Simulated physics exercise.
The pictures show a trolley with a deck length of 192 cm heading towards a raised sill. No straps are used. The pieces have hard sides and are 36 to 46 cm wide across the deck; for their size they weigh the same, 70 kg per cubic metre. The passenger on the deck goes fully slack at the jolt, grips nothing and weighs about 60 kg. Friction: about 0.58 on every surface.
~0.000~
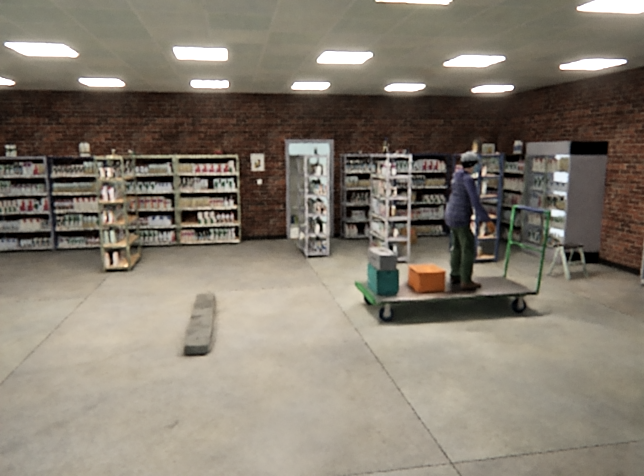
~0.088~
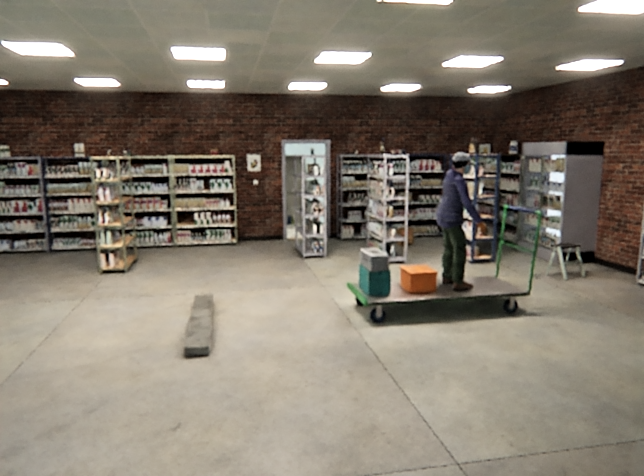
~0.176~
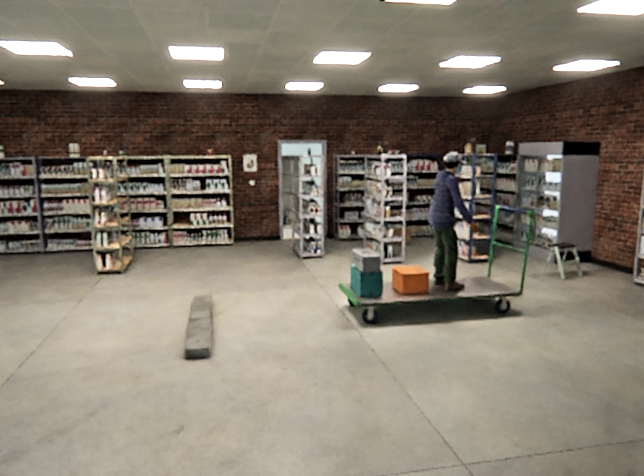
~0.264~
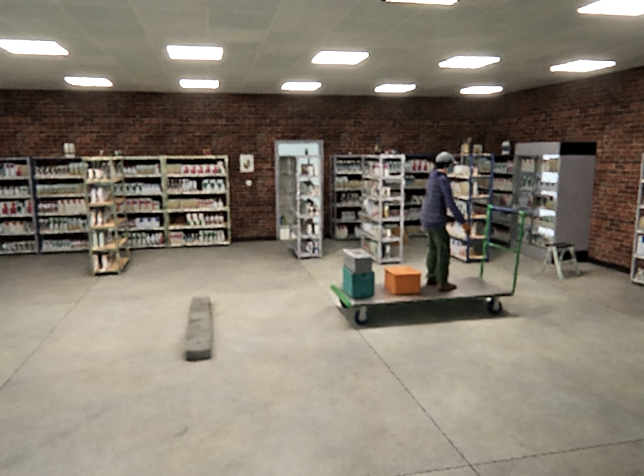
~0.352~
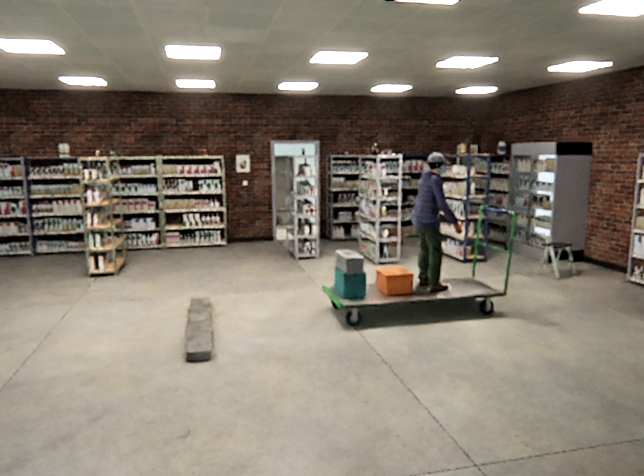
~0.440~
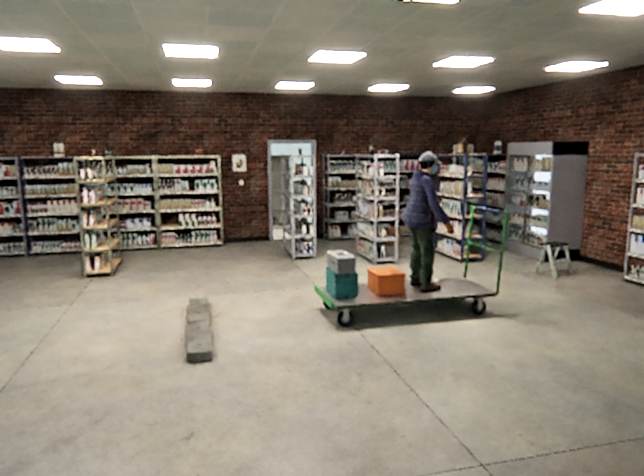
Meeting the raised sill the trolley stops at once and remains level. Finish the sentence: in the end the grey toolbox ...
In the end the grey toolbox is left on the deck.
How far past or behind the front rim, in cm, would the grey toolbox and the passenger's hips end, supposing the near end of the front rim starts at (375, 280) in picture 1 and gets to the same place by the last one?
The grey item would stop 30 cm past the front rim, and the hips 30 cm behind it.
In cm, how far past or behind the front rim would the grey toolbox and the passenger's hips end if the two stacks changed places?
In that case the grey one ends 50 cm behind the front rim and the hips 60 cm behind it.
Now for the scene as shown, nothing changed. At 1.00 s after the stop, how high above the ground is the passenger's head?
The head is some 60 cm up from the ground.
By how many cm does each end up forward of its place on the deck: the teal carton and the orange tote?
Approximate forward shift in cm: Teal near 5, orange near 15.
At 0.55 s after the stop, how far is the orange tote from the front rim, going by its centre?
Roughly 60 cm short of the front rim.
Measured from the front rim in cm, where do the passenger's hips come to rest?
Some 50 cm behind it.
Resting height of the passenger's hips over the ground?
They finish some 60 cm off the ground.
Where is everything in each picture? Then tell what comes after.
In the first frame, grey toolbox (382, 259), hips (458, 216), rim corner (374, 302); 180 cm still to roll.
In the second frame, grey toolbox (374, 259), hips (450, 216), rim corner (366, 303); 171 cm still to roll.
In the third frame, grey toolbox (366, 260), hips (441, 217), rim corner (358, 304); 161 cm still to roll.
In the fourth frame, grey toolbox (358, 261), hips (433, 217), rim corner (350, 305); 152 cm still to roll.
In the fifth frame, grey toolbox (349, 261), hips (425, 217), rim corner (341, 306); 142 cm still to roll.
In the sixth frame, grey toolbox (341, 262), hips (417, 217), rim corner (333, 306); 133 cm still to roll. Speed about 1.1 m/s.
The wheels strike at 1.67 s.
After 2.22 s the grey toolbox is 11 cm behind the rim, tilted 0°, near (209, 270) in the last picture's view.
After 2.67 s the grey toolbox is 11 cm behind the rim, tilted 0°, near (209, 270) in the last picture's view.
At rest, 3.4 s, nothing is past the rim; behind it, teal carton, grey toolbox, orange tote and the passenger's hips.
